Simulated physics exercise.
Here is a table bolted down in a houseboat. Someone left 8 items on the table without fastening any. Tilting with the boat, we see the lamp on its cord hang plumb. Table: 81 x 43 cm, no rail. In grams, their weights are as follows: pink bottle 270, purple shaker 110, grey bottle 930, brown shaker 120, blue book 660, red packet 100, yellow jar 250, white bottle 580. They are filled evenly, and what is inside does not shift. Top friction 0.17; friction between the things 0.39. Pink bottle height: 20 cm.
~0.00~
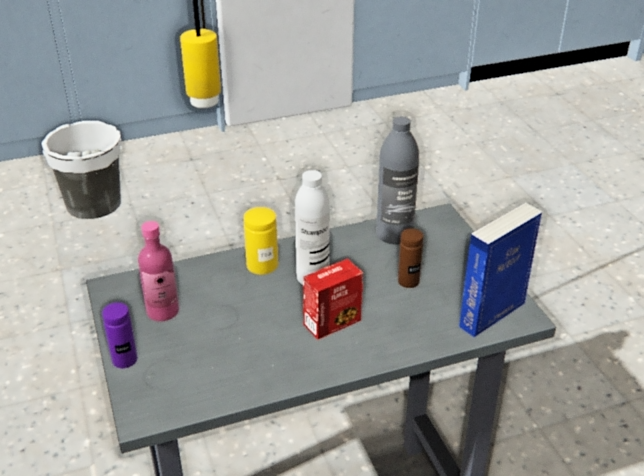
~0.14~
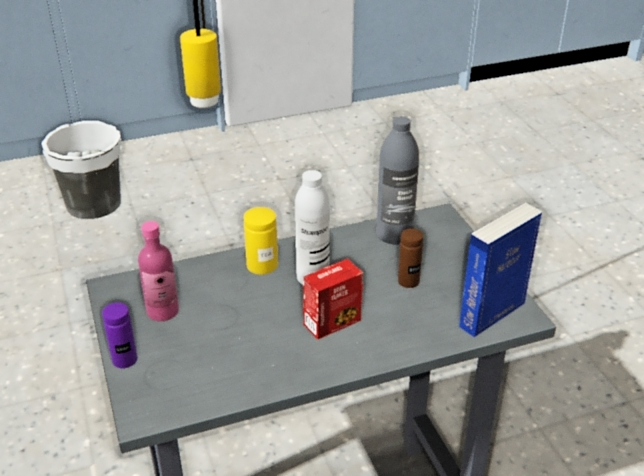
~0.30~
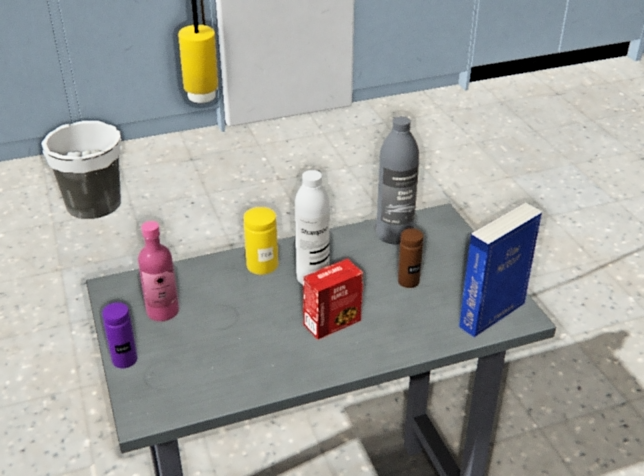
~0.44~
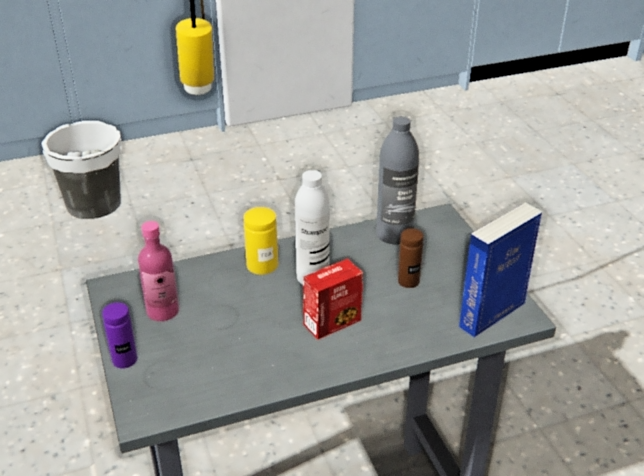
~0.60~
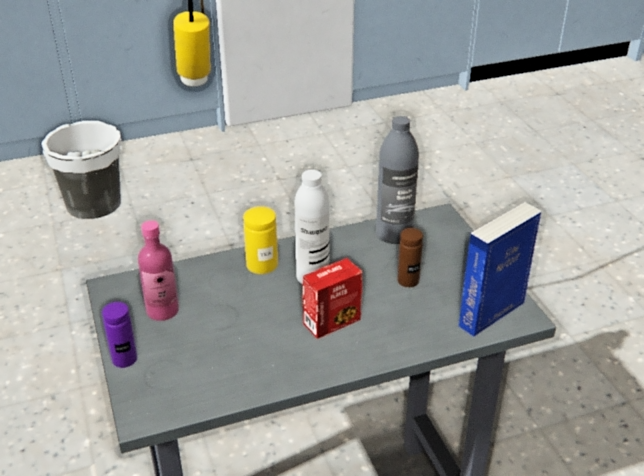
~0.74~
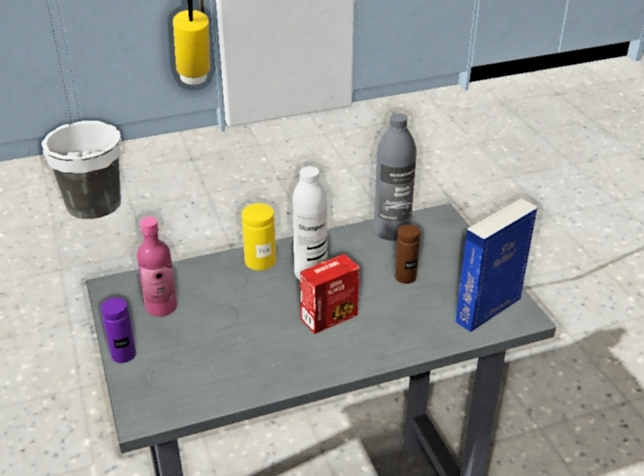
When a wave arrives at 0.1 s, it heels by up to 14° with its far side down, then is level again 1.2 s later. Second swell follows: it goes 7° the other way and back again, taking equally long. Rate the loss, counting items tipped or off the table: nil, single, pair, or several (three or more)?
Pair.
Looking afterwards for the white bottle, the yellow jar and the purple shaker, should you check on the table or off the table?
At the end the white bottle remains on its base, the yellow jar leaves its base and the purple shaker remains on its base.
After 1.04 s, boat heeled 6°, far side down; grey bottle now off the table; pink bottle slid 7 cm near (150, 248); purple shaker slid 7 cm near (114, 310).
After 1.44 s, boat heeled 1°, near side down; yellow jar now off the table; purple shaker slid 9 cm near (113, 304); pink bottle slid 9 cm near (148, 243).
At rest (3.0 s), off the table, grey bottle and yellow jar; not toppled but over 5 cm from the start, pink bottle, purple shaker, brown shaker, blue book, red packet and white bottle. In the last view, pink bottle near (148, 243), purple shaker near (113, 304).
